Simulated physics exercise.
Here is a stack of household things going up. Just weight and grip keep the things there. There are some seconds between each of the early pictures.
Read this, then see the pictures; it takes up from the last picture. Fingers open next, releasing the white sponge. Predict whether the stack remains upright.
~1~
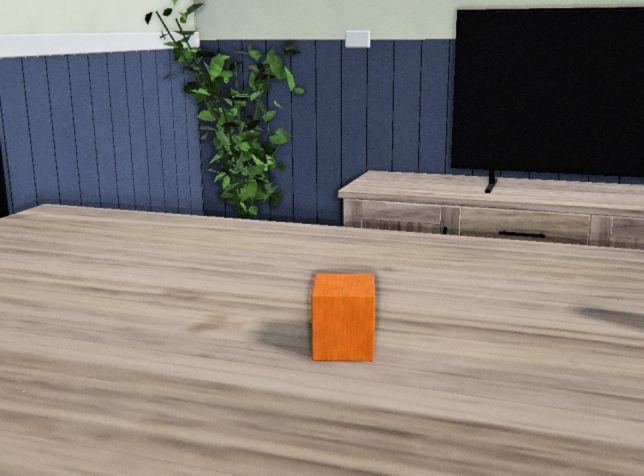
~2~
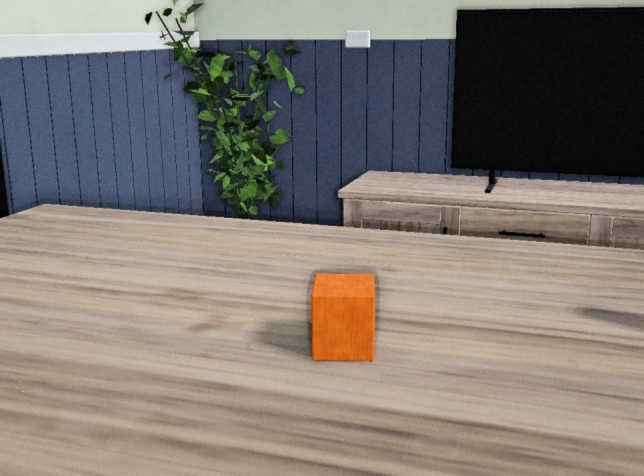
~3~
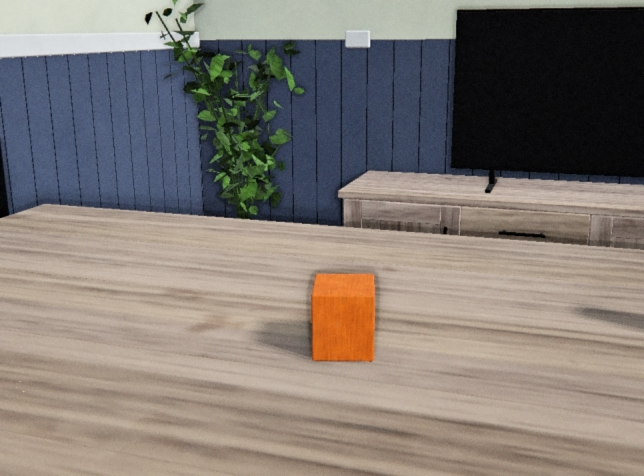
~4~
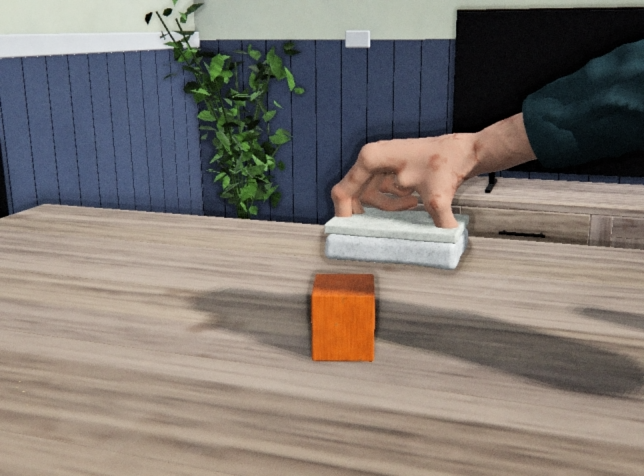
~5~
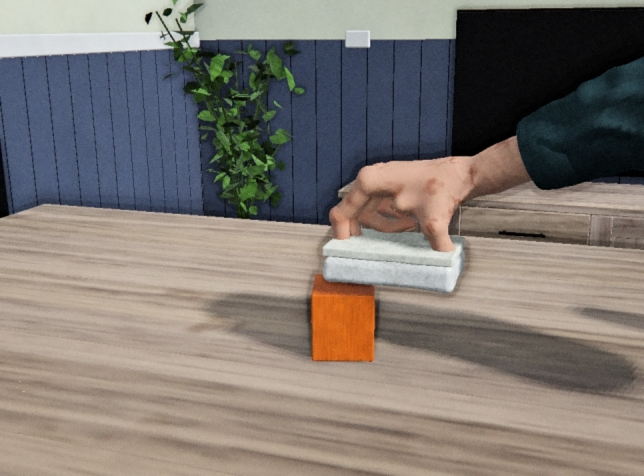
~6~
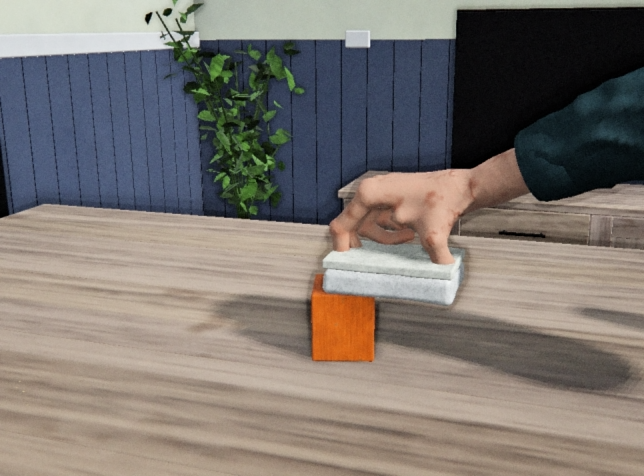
The pile can't cope with it, I'd say.
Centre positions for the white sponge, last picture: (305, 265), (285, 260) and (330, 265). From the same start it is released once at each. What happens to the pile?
Well, in the first case it tumbles down, in the second it tumbles down, and in the third it stays steady.
Then, 0.30 s after the last picture, white sponge tipped 63° from how it was near (406, 298).
Then, 0.90 s after the last picture, white sponge tipped 59° from how it was near (404, 300).
Then, 2.30 s after the last picture, white sponge resting near (404, 300).
At rest, tipped over in the pile, white sponge; the other 2 in place. Seen from the same camera at the end, white sponge near (403, 300). The pile loses its balance.
